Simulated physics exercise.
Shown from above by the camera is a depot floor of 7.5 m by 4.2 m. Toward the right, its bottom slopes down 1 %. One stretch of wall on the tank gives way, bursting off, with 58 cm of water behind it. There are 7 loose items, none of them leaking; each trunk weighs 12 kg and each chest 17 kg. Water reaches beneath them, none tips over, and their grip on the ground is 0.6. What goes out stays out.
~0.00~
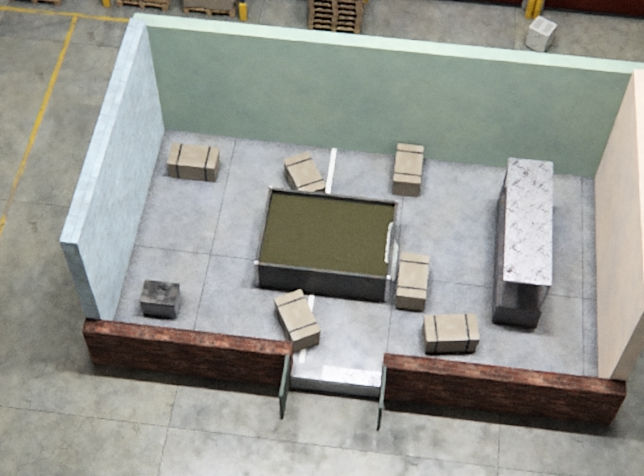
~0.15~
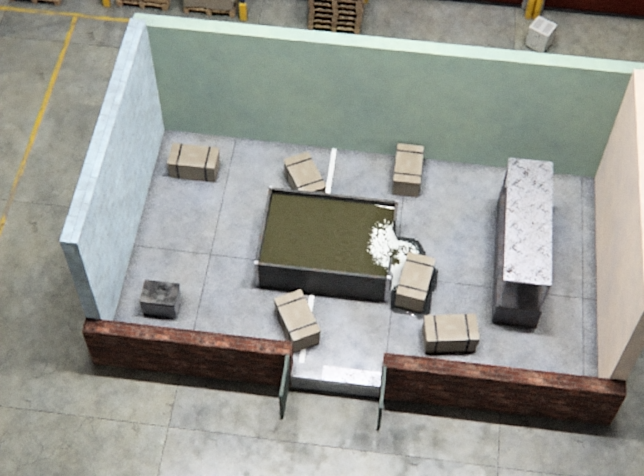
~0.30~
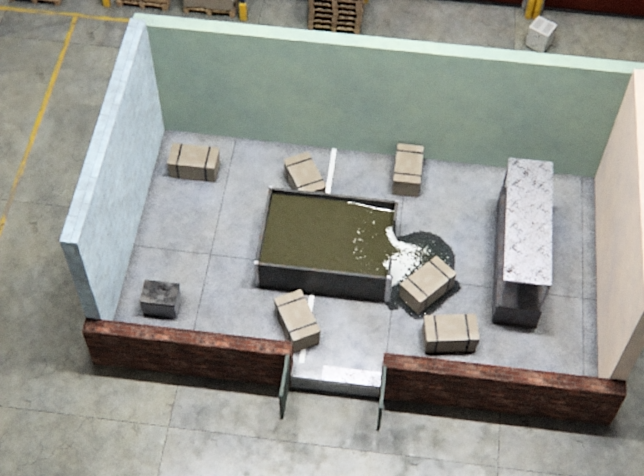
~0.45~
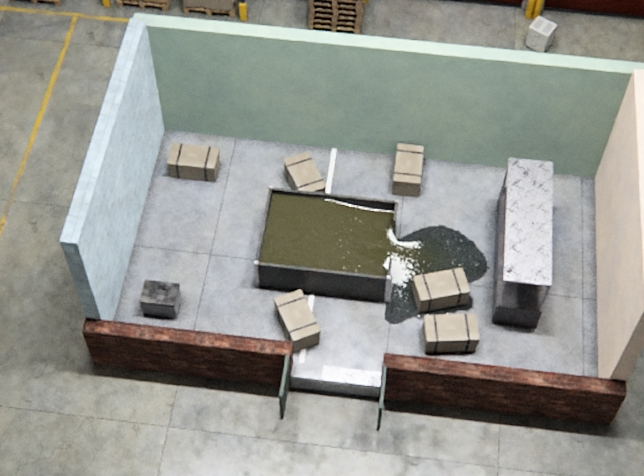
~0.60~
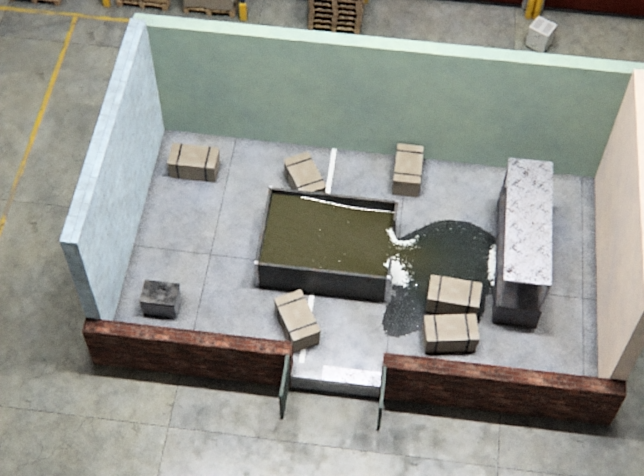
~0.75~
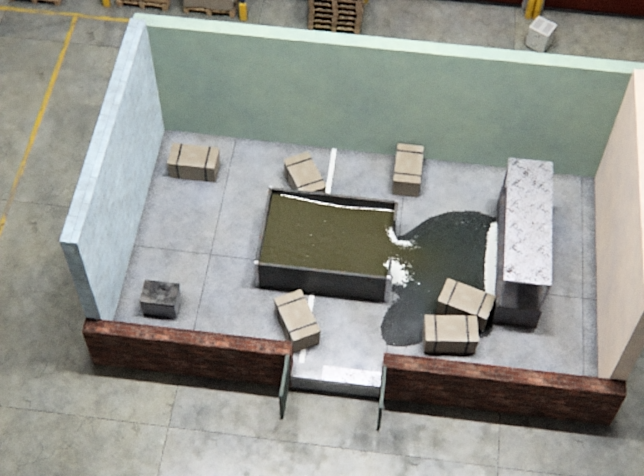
Murky water bursts from the tank's right side and spreads rightward, pushing one trunk across the floor.
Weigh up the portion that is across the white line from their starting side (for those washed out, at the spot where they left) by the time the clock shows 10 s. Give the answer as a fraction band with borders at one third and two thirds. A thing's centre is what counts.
Band: Less than 1/3.
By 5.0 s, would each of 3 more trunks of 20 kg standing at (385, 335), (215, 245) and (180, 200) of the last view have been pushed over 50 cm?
Order as asked - stays inside, stays inside, stays inside.
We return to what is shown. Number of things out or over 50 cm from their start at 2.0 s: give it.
By that time the total stands at 1.
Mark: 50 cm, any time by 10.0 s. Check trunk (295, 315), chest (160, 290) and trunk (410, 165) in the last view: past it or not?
Item one falls below it, item two falls below it, item three exceeds it.
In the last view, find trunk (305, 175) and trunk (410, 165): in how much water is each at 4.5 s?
First about 3 cm, second about 7 cm.
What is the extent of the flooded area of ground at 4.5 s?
I'd estimate close to 21 m2.
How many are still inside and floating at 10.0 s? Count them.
3.
After 2.0 s 0 of 7 are over the mark; 0 afloat.
After 4.5 s 0 of 7 are over the mark; 1 afloat.
After 7.0 s 0 of 7 are over the mark; 3 afloat.
After 10.0 s 0 of 7 are over the mark; 3 afloat.
